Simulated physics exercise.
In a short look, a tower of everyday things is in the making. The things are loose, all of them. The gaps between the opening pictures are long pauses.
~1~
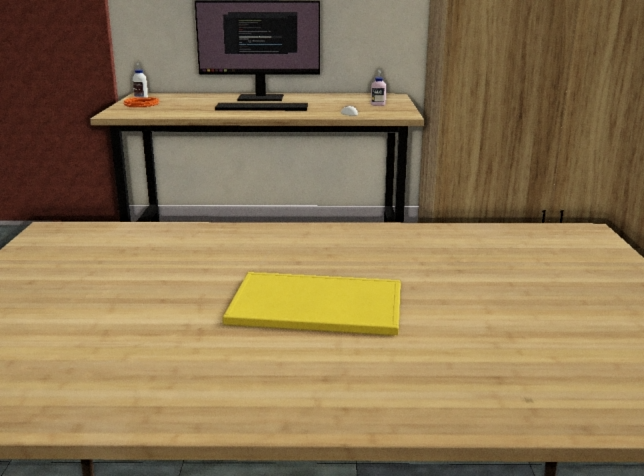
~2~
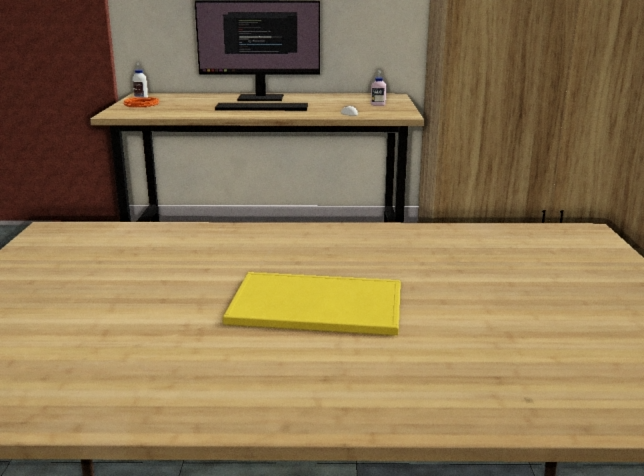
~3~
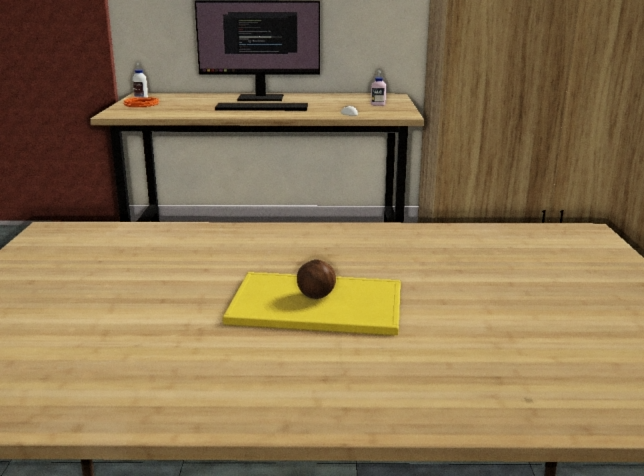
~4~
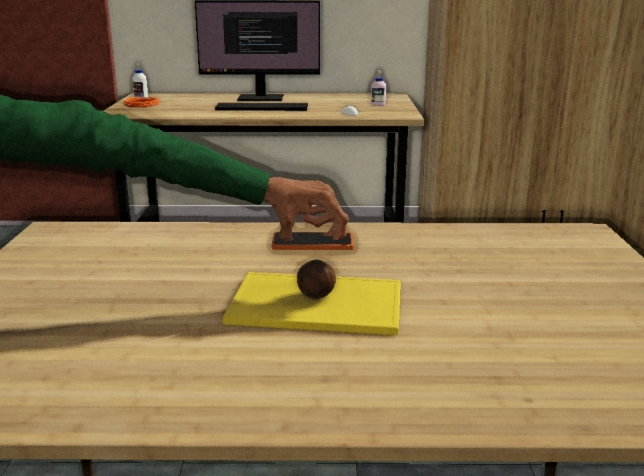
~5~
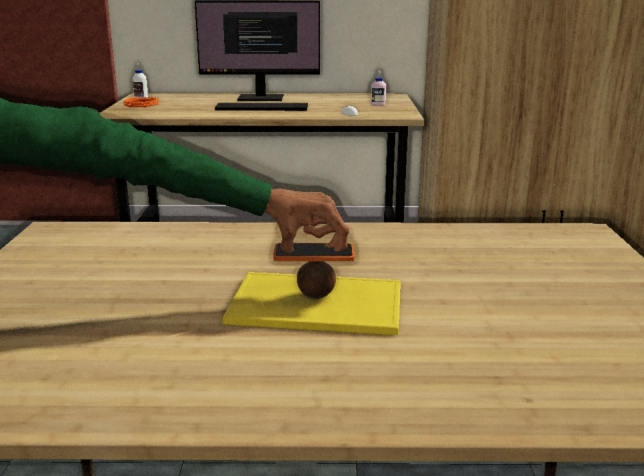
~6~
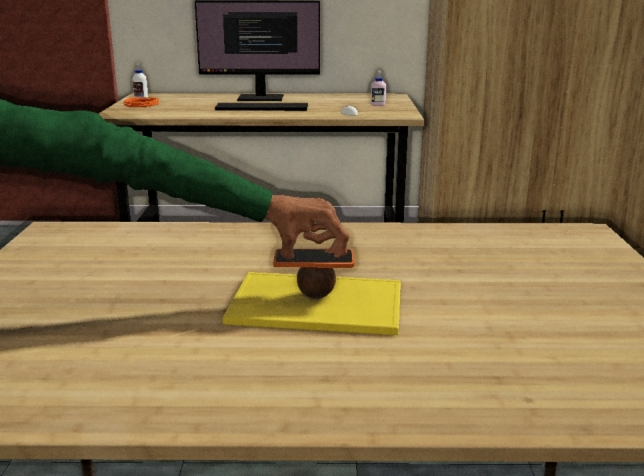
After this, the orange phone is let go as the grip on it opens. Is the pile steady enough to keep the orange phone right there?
It doesn't stay put.
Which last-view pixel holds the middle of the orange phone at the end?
About (240, 294).
Then, 0.50 s on from there, orange phone turned 21° from how it was put near (302, 261).
Then, 0.70 s on from there, orange phone now fallen.
Then, 0.90 s on from there, things are still on the move.
Then, 1.90 s on from there, nothing new.
In the end, fallen, orange phone; the other 2 unmoved. At the end, from the last picture's camera, orange phone near (240, 294). The pile loses its balance.
